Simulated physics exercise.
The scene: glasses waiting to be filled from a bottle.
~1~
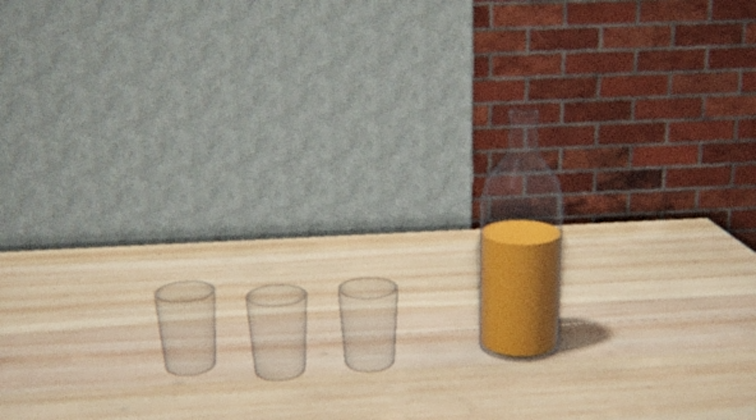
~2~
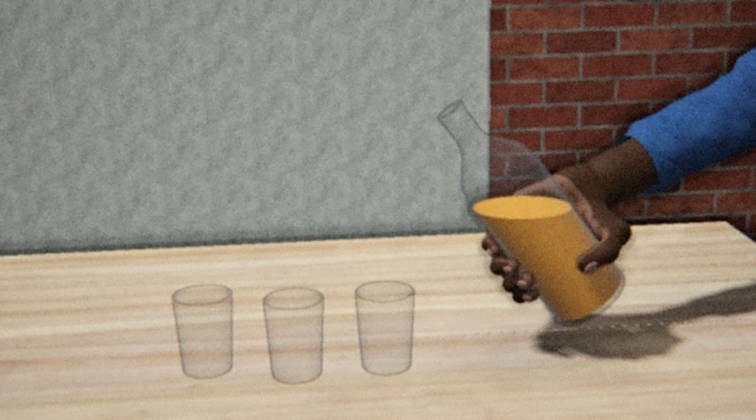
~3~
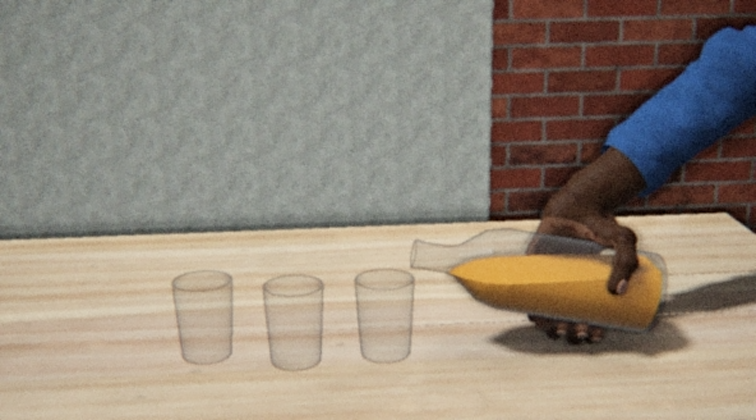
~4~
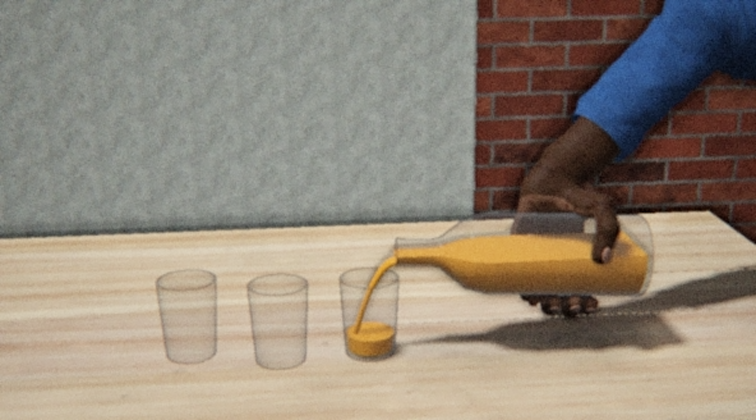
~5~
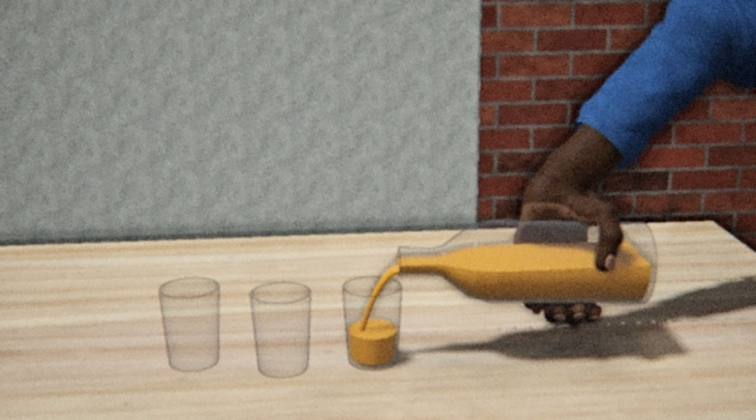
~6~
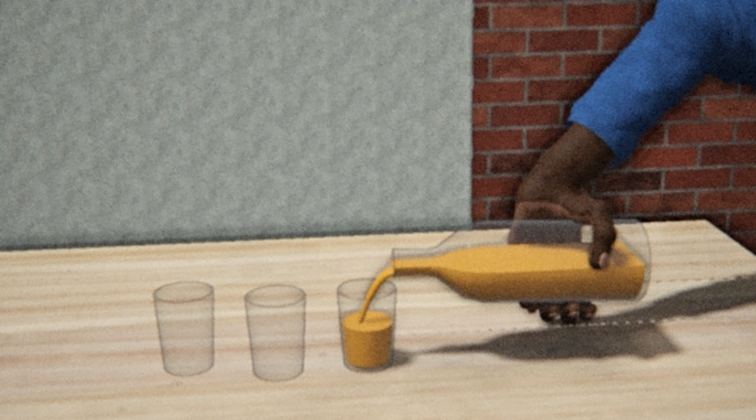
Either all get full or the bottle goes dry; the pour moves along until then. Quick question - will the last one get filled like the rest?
Looks like it's going to last to the final one.
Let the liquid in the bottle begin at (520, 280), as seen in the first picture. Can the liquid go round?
My take is that the supply gives out early.
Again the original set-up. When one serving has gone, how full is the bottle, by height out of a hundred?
Around 35 per cent of its height.
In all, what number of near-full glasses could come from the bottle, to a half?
Estimate: Close to 4.5.
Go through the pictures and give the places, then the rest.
The first frame shows all stand on the top; bottle (521, 229) about half full; three glasses, the last at (187, 326).
The second frame shows the hand lifts the bottle; bottle (521, 205) tipped 35° with all of its load; the first is empty.
In the third frame, the bottle is brought over; bottle (531, 273) tipped 80° with all of its load; three glasses, the last at (204, 315).
In the fourth frame, a stream runs into the first small glass; bottle (516, 254) tipped 85° with nearly all of its load; the first is about a quarter full.
In the fifth frame, a stream runs into the first small glass; bottle (519, 262) tipped 85° with nearly all of its load; three glasses, the last at (191, 322).
In the sixth frame, a stream runs into the first small glass; bottle (513, 262) tipped 90° with nearly all of its load; the first is about half full.
Soon after, the first is about three quarters full.
Later, the first is done and the bottle has about three quarters of its load.
In the end, all three are full and about a third of the orange juice is over.
